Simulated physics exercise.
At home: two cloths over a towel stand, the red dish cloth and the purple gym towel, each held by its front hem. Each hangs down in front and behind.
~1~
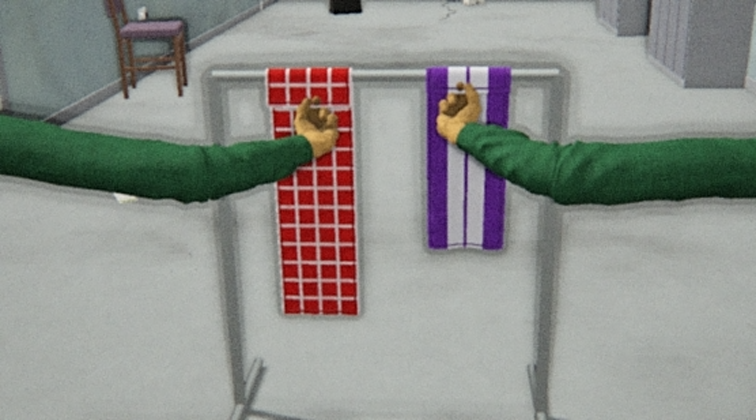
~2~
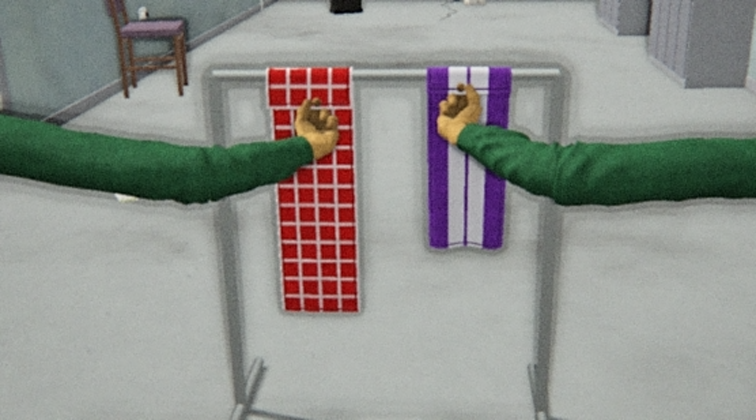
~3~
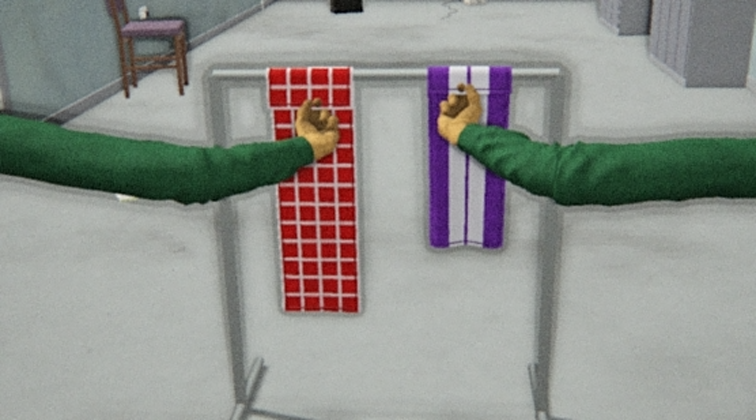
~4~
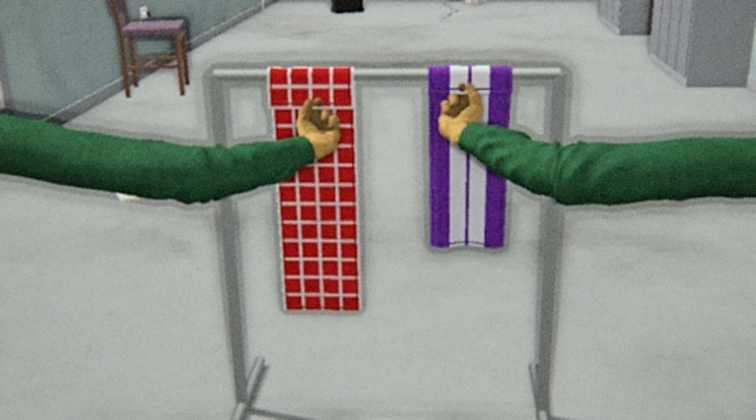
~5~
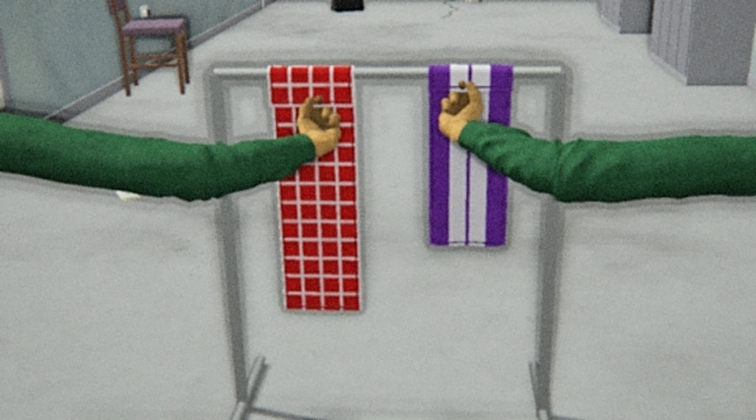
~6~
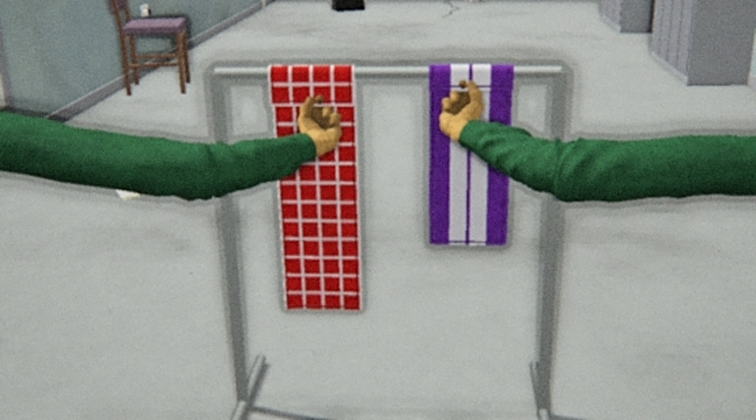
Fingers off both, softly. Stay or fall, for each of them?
The red dish cloth slides off. The purple gym towel slips to the floor.
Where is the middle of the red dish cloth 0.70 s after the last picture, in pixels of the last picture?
By then it is at (329, 401).
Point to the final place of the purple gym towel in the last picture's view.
Its middle is at (464, 411).
Then, 0.28 s after the last picture, dish cloth clear of the rail and dropping near (320, 227); gym towel clear of the rail and dropping near (468, 206).
Then, 0.48 s after the last picture, dish cloth clear of the rail and dropping near (327, 362); gym towel clear of the rail and dropping near (466, 353).
Then, 0.70 s after the last picture, dish cloth in a heap on the floor near (329, 401); gym towel in a heap on the floor near (465, 408).
At rest, dish cloth in a heap on the floor near (329, 402); gym towel in a heap on the floor near (464, 411). The red dish cloth slips to the floor and the purple gym towel is pulled off by its long side.
